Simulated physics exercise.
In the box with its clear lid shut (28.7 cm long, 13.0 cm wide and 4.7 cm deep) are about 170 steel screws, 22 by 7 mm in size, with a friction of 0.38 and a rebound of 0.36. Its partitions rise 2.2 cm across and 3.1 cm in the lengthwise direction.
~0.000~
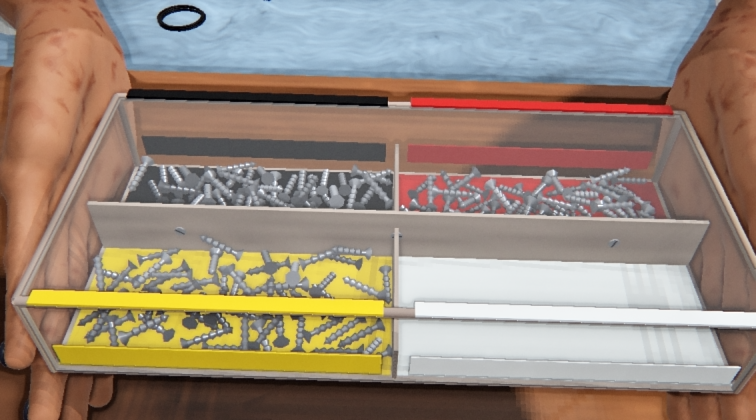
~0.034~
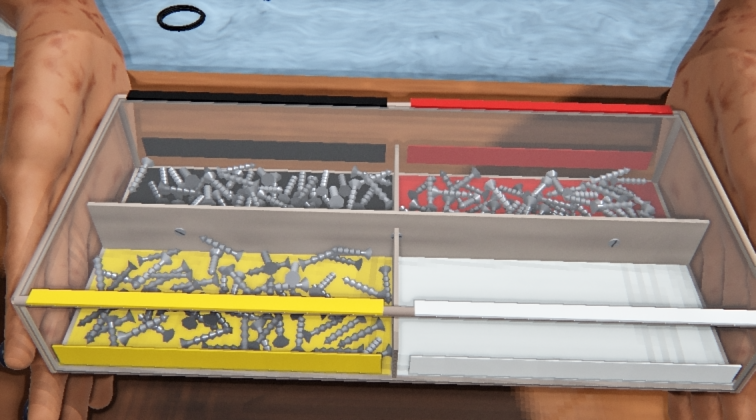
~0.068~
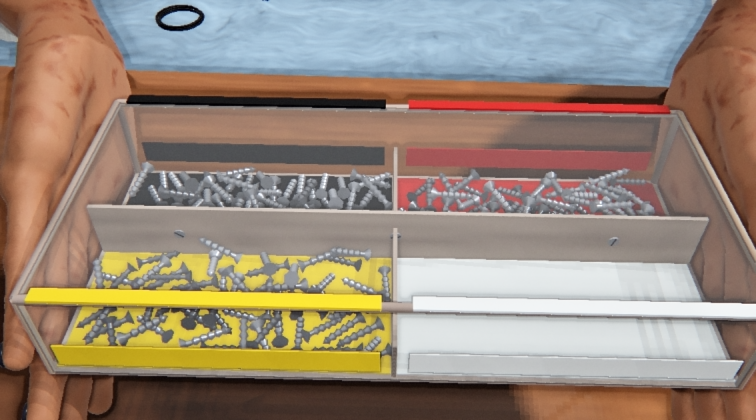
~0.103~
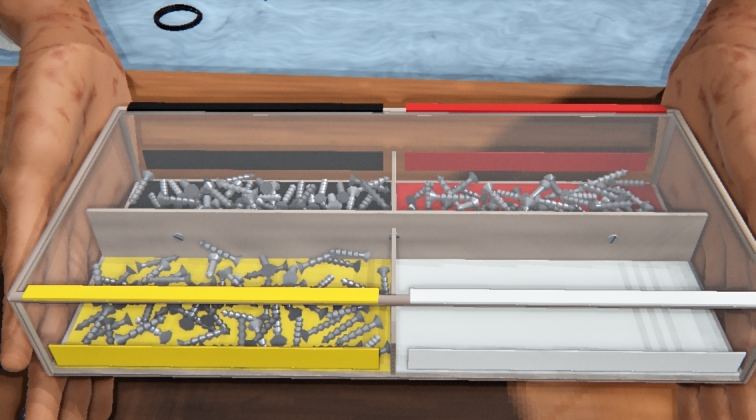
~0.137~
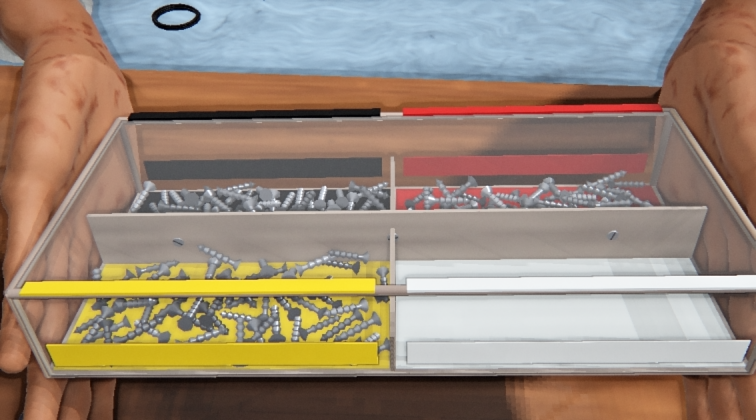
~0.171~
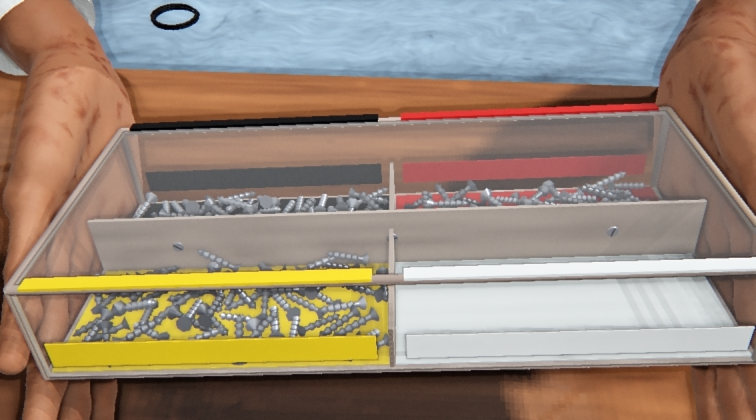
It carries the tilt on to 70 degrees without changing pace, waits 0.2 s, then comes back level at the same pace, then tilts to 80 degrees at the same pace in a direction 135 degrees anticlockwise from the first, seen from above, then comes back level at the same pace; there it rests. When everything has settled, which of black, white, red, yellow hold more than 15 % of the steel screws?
Black compartment: More, white compartment: Not more, red compartment: More, yellow compartment: More.
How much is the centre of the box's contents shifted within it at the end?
By the end it sits about 3.5 cm from where it began.
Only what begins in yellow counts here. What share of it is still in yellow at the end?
Kept share: Approx. 100 per cent.
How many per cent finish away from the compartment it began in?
Share displaced from original compartment: Approx. 5 %.
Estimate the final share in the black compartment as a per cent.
Share: Approx. 30 %.
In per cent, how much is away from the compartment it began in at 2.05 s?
Close to 0 in a hundred.
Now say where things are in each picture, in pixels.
Box at (399, 320); tilt 0 degrees; black 35 %, red 35 %, yellow 35 %, in the first picture.
Box at (399, 319); tilt 1 degrees, in the second picture.
Box at (397, 315); tilt 2 degrees, in the third picture.
Box at (395, 309); tilt 5 degrees; low side back left, in the fourth picture.
Box at (392, 299); tilt 8 degrees; low side back left, in the fifth picture.
Box at (389, 290); tilt 12 degrees; low side back left; black 35 %, red 35 %, yellow 35 %. It turns about 110 degrees a second, in the sixth picture.
After 1.20 s, tilt 51 degrees; black 35 %, red 35 %, yellow 35 %; middle of all pieces near (342, 278).
After 2.05 s, tilt 28 degrees; black 35 %, red 35 %, yellow 35 %; middle of all pieces near (327, 208).
Then, at 2.84 s, tilt 59 degrees; black 35 %, red 30 %, yellow 35 %; middle of all pieces near (312, 247).
Then, at 3.59 s, tilt 0 degrees; black 30 %, red 30 %, yellow 35 %; middle of all pieces near (286, 263).
In the end, at 3.9 s, black 30 %, white 0 %, red 30 %, yellow 35 %.
